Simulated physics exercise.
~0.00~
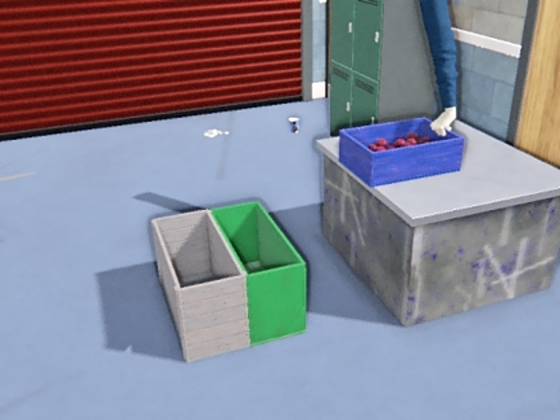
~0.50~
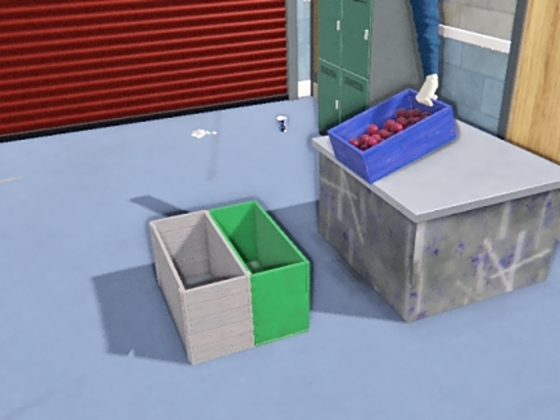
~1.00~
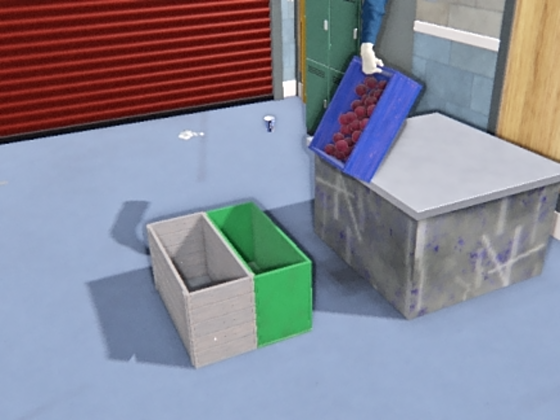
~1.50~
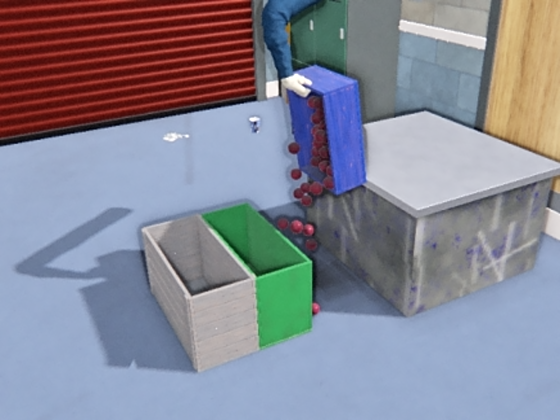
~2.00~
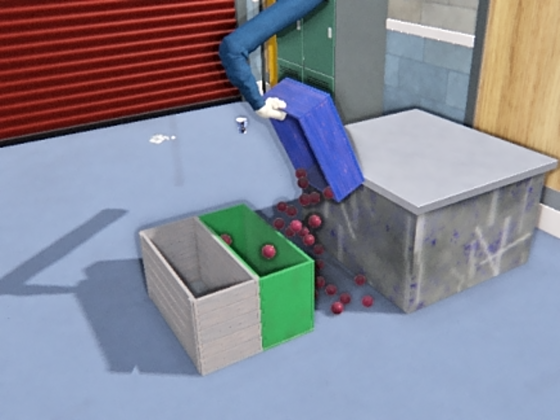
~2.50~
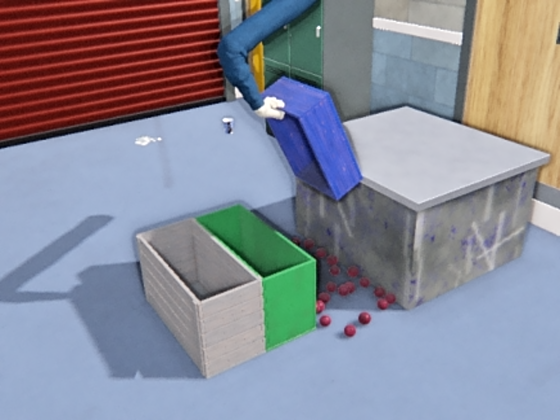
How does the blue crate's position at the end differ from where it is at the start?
At the start the blue crate sits upright on top of the bench. By the end it has moved to the left and is held overturned at the bench's left edge.
